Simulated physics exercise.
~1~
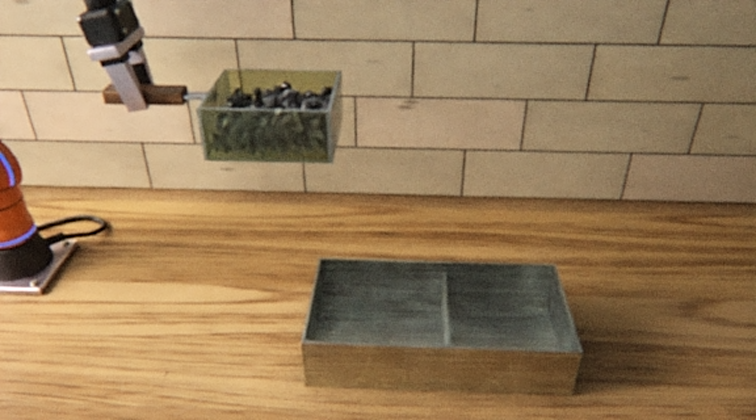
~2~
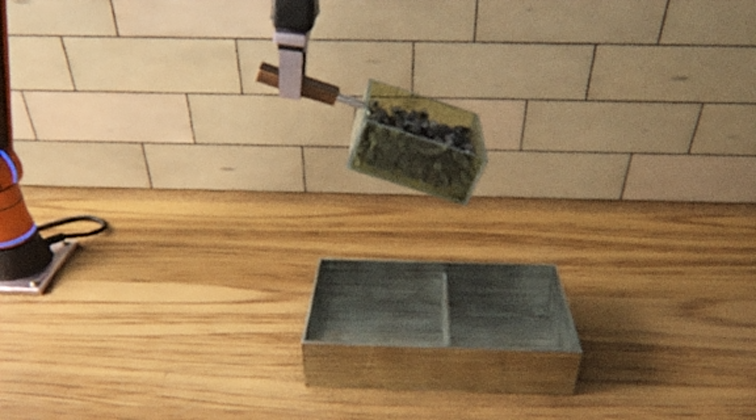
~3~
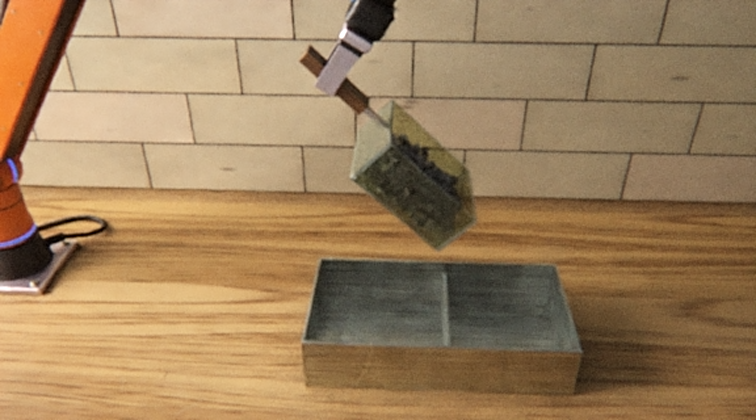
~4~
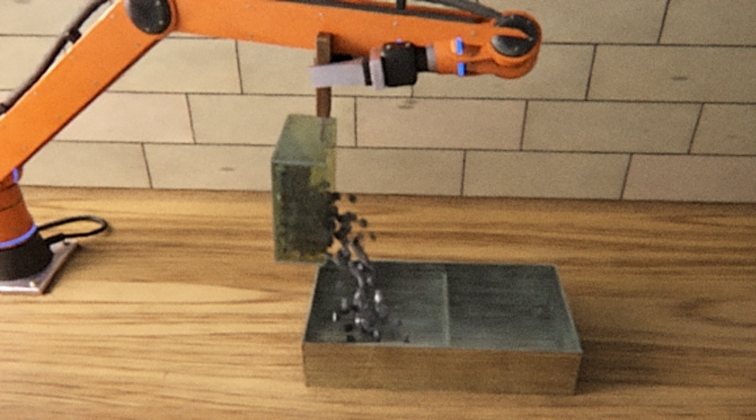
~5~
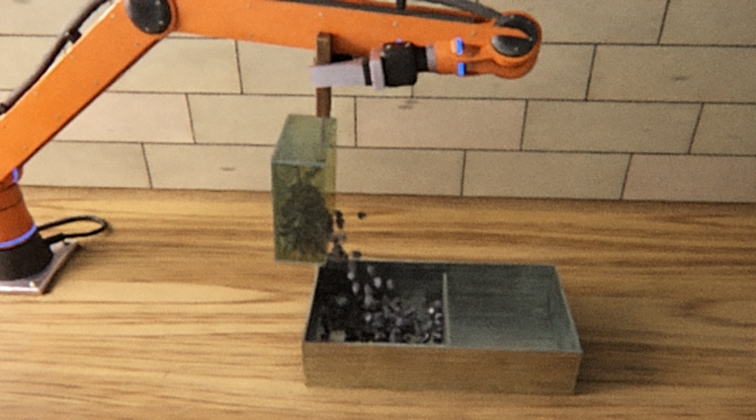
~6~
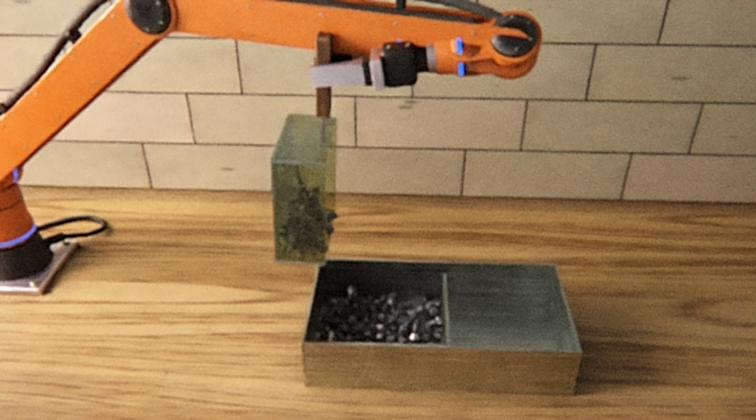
A wooden tabletop before a pale brick-patterned wall is seen from the front and slightly above. An orange robot arm, based at the left, holds a translucent yellowish box of small dark pebbles by a brown handle, while a grey two-part crate sits below. The arm carries the box right, tipping it forward, then lowers it slightly as the tilt steepens. It swings the box back left until it hangs on its side, and pebbles pour into the crate's left part. The stream thins and stops, leaving that part covered, the right part empty and some pebbles still in the box.
